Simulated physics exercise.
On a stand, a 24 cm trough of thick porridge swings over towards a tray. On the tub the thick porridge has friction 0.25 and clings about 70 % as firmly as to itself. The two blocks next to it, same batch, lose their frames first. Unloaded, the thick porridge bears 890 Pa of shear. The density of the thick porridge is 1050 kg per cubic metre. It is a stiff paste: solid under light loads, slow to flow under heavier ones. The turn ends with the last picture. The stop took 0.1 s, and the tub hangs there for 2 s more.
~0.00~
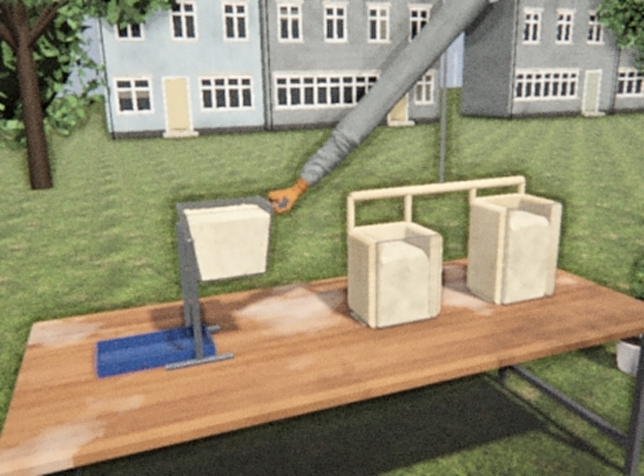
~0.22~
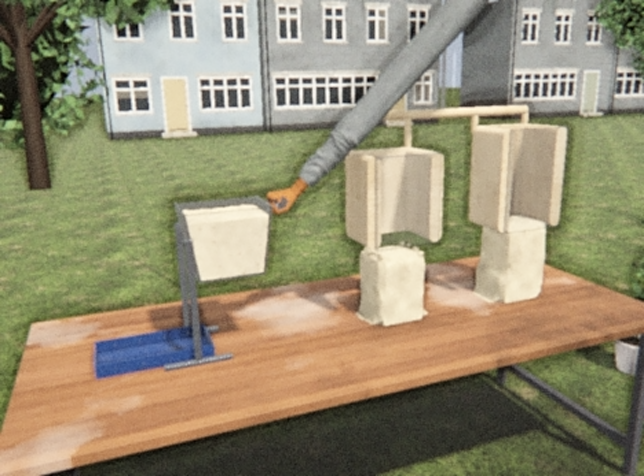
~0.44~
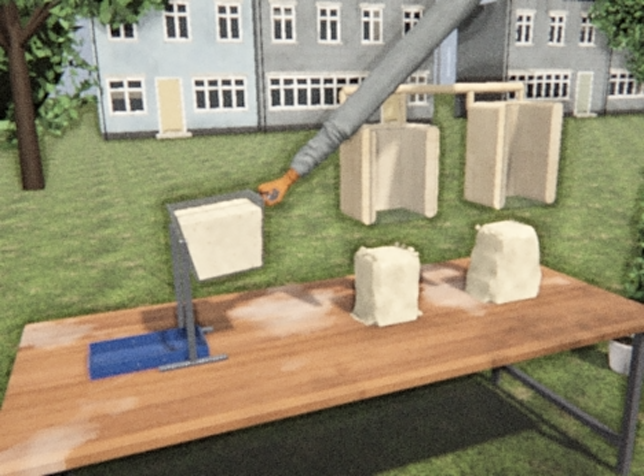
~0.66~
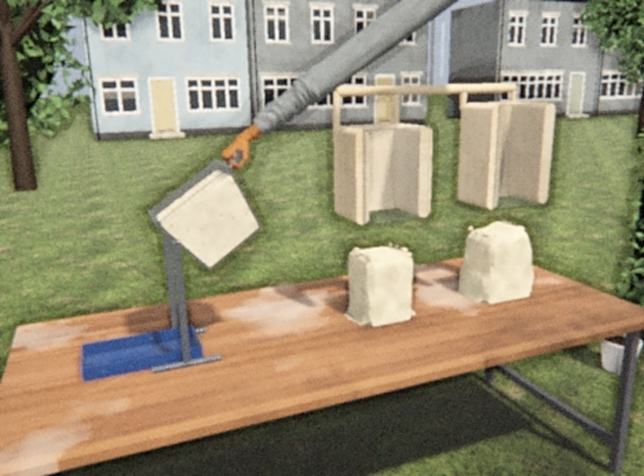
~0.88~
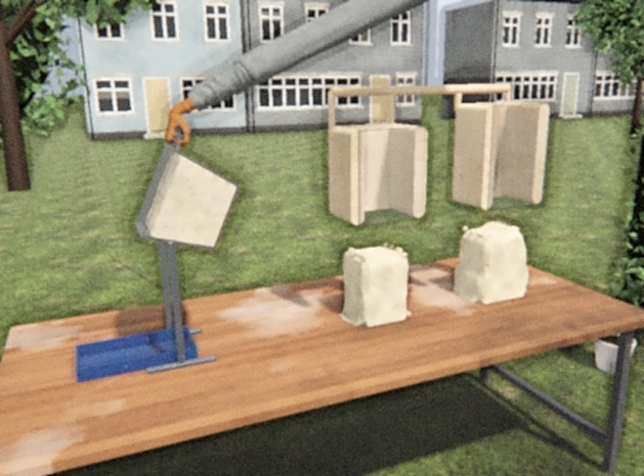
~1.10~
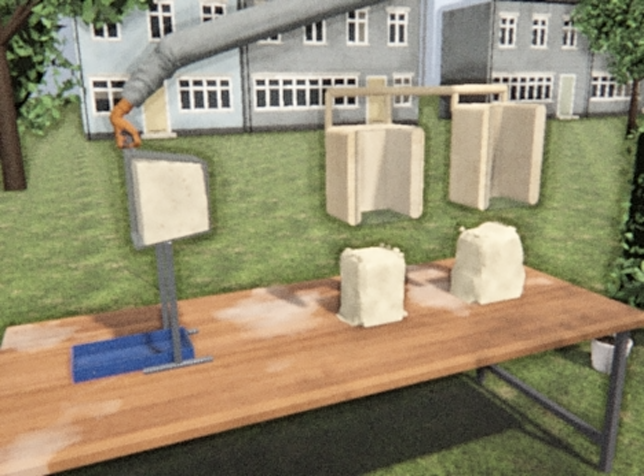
On a wooden table outside some houses, two open moulds rose off pale blocks, the right one sagging slightly, and then a gray arm with an orange hand turned a filled tub onto its side.
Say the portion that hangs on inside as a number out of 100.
Close to 100 per cent.
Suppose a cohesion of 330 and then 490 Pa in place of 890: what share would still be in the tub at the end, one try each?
In that order: 30 %, 40 %.
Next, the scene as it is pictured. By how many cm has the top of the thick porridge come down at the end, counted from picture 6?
Some 3 cm.
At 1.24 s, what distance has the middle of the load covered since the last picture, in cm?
Roughly 2 cm.
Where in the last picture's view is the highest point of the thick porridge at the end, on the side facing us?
Around (187, 169).
After 1.24 s, the tub is at 89 degrees and holds 100 %.
After 1.41 s, the tub is at 89 degrees and holds 100 %.
After 1.58 s, the tub is at 89 degrees and holds 100 %.
After 1.75 s, the tub is at 89 degrees and holds 100 %.
After 3.10 s, at the end, the tub is at 89 degrees and holds 100 %.
